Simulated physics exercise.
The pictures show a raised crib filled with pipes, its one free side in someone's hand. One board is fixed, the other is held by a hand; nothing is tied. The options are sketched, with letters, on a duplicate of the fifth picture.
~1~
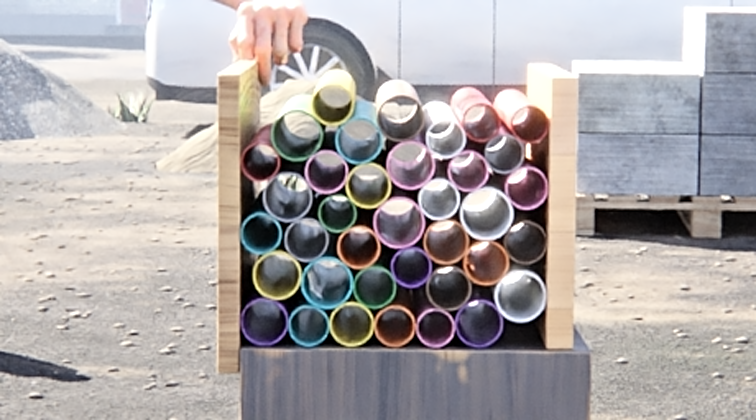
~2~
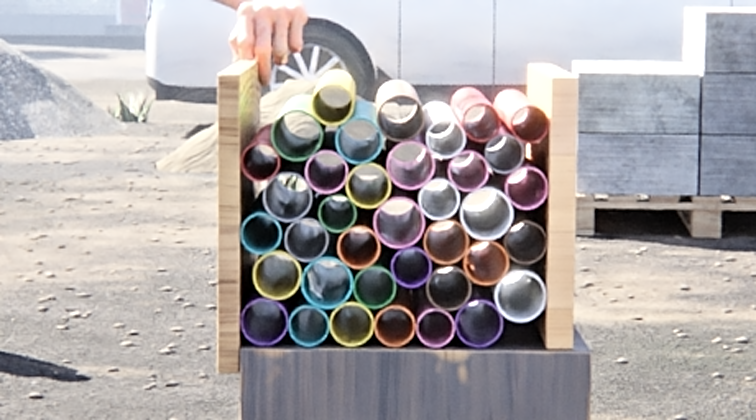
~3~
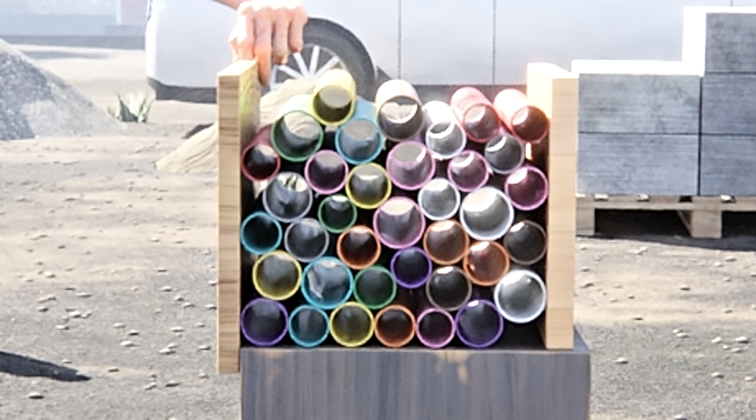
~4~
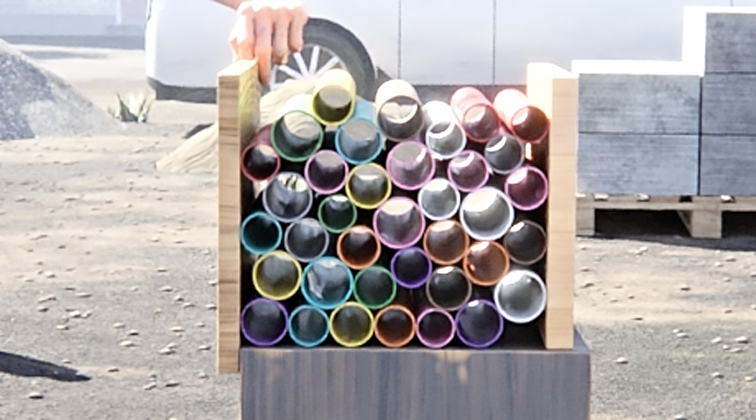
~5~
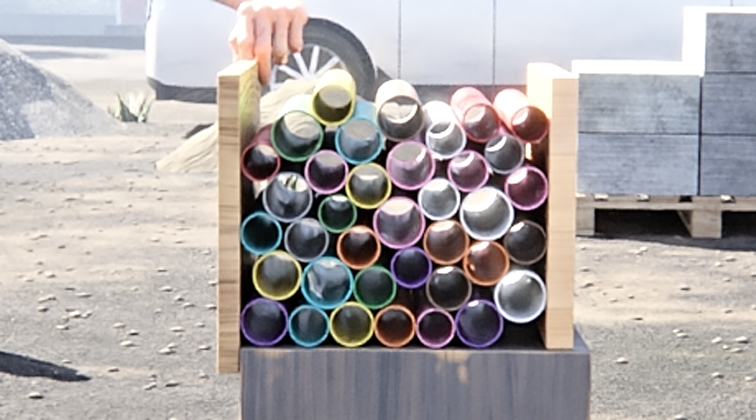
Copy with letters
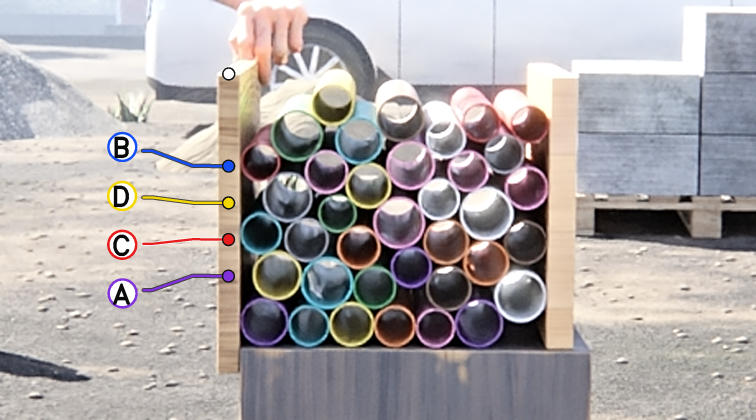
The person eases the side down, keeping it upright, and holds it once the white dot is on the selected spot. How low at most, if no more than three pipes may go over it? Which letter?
C is the limit.
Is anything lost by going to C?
Yes, at C.
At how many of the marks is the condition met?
Three of them.
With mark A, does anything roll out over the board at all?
Yes, at A.
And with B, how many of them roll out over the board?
At B the number is none.
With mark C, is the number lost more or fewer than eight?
Fewer than eight.
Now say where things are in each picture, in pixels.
The first picture shows a purple pipe (264, 322); a purple pipe (479, 323); a purple pipe (411, 267).
The second picture shows a purple pipe (411, 267); an orange pipe (447, 242).
The third picture shows a green pipe (338, 214); a pink pipe (327, 172).
The fourth picture shows a green pipe (297, 135); a brown pipe (400, 118).
The fifth picture shows side board (241, 203); a purple pipe (264, 322); a purple pipe (479, 323).
On the copy, A at (229, 276); B at (229, 166); C at (229, 240); D at (229, 203); the white dot at (229, 74).
On C. First, top of the board (240, 148).
Then, top of the board (240, 235).
Finally, top of the board (240, 239), three out over the board.
By contrast, A more than three out over the board; B none out over the board; D three out over the board.
